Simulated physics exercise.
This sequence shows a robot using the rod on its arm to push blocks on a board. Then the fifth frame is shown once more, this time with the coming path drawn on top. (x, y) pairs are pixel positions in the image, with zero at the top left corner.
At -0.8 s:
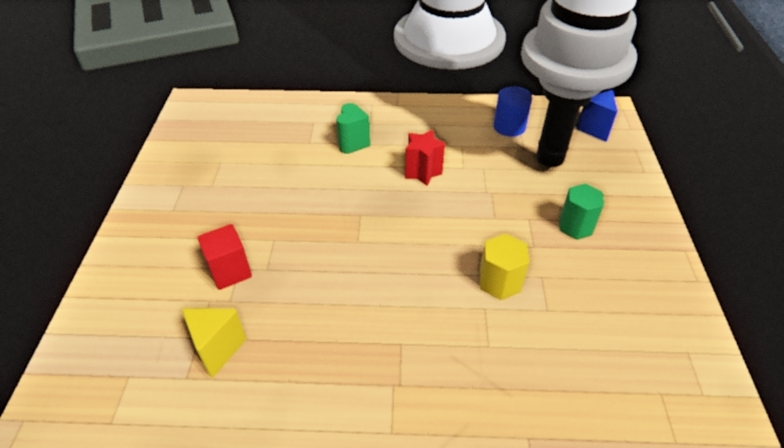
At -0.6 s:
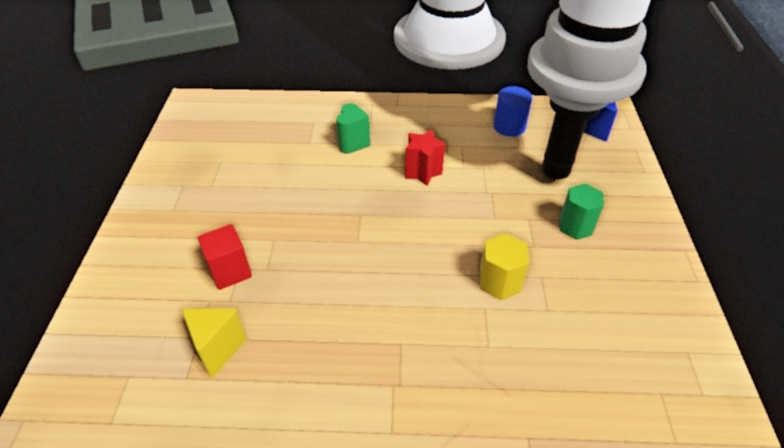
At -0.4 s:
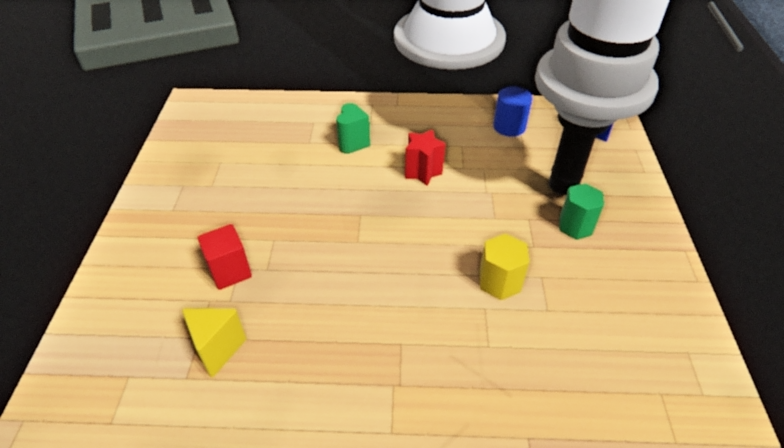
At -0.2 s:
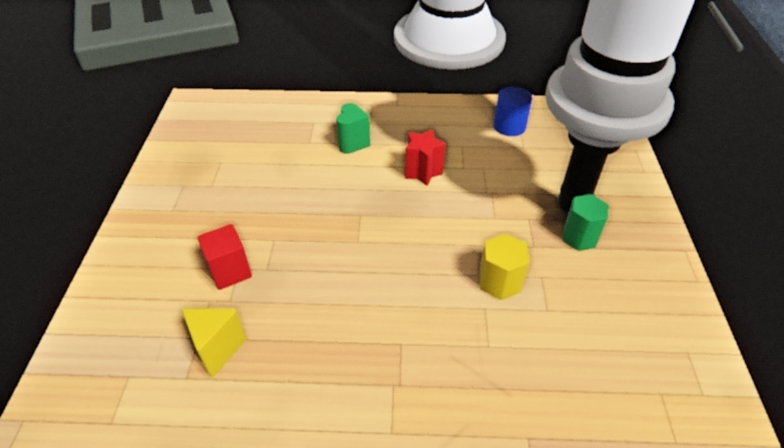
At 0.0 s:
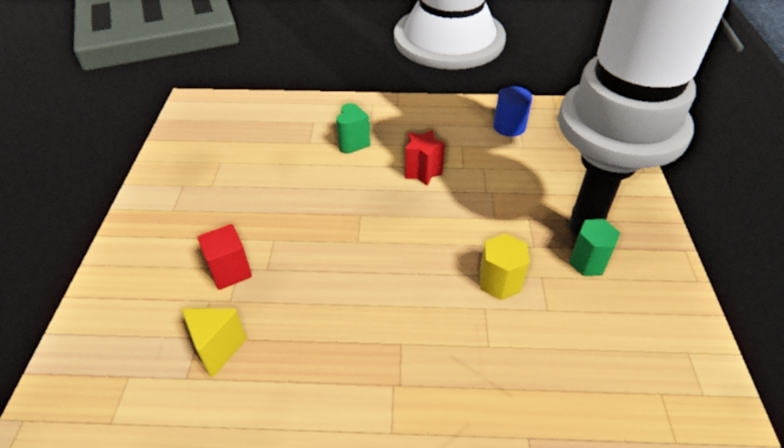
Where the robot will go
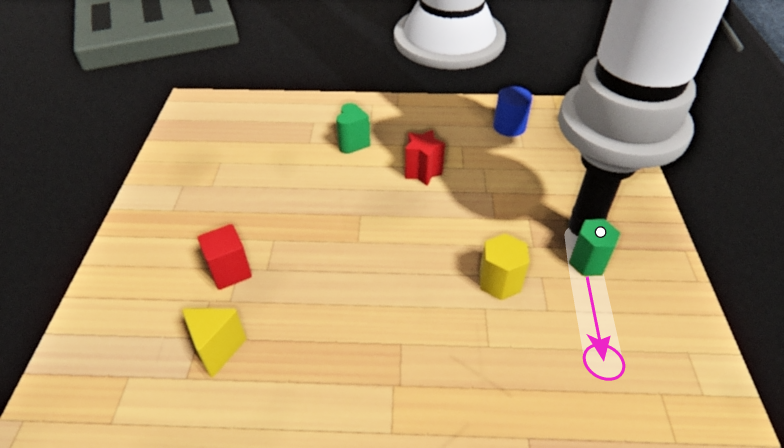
The clip opens on a wooden board scattered with red, yellow, green and blue blocks, a robot arm's black rod near the blue ones at upper right. The rod moves toward the viewer and slightly right, reaches the green hexagonal block, and pushes it a short way down the board's right side.
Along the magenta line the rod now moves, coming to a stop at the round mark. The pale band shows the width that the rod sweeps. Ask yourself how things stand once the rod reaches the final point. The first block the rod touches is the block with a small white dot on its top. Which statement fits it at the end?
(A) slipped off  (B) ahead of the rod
That would be B.
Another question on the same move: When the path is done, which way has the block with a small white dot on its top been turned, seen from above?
My answer: Anticlockwise.
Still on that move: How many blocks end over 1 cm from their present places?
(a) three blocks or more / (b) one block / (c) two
That would be b.
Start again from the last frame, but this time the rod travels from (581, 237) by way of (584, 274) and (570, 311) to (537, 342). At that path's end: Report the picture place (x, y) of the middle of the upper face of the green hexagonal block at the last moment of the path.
Its top centre is at about (618, 304).
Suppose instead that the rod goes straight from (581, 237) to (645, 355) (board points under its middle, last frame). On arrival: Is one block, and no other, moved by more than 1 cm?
Answer: Yes.
Drawn move, from (581, 237) to (604, 362); the dot is on the green hexagonal block.
On the path given first. One third of the way, rod at (591, 266); green hexagonal block at (613, 274).
Two thirds of the way, rod at (599, 306); green hexagonal block at (627, 319), turned 20° anticlockwise.
At the end, rod at (609, 353); yellow hexagonal block still; green hexagonal block at (647, 370), turned 35° anticlockwise.
